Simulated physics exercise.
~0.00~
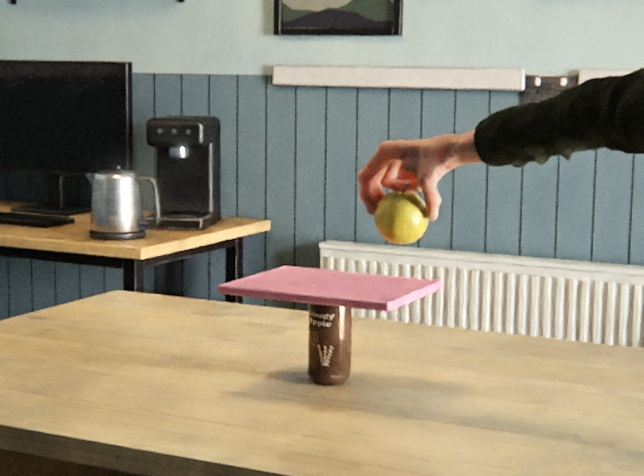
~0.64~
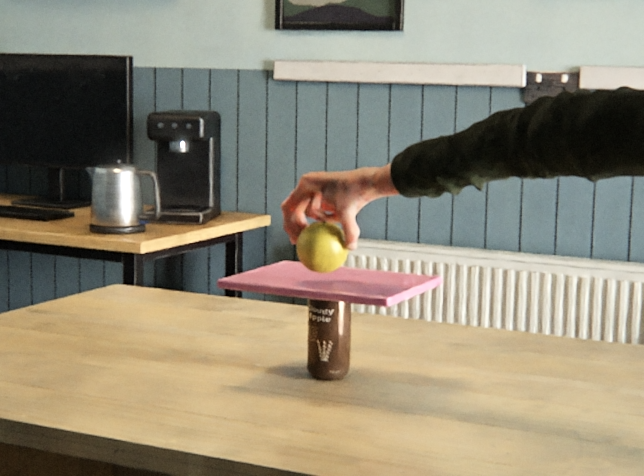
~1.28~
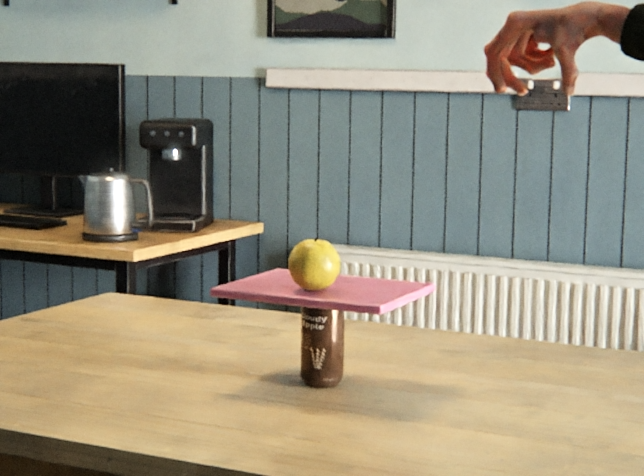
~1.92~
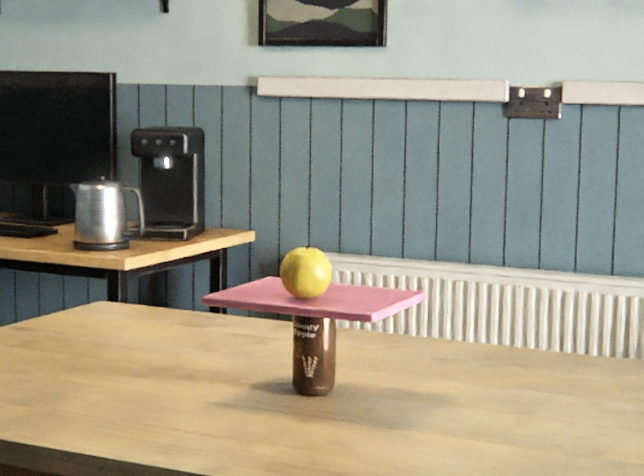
Hand lowering a yellow apple onto a pink lid balanced on a brown can, then withdrawing as the stack stays steady.
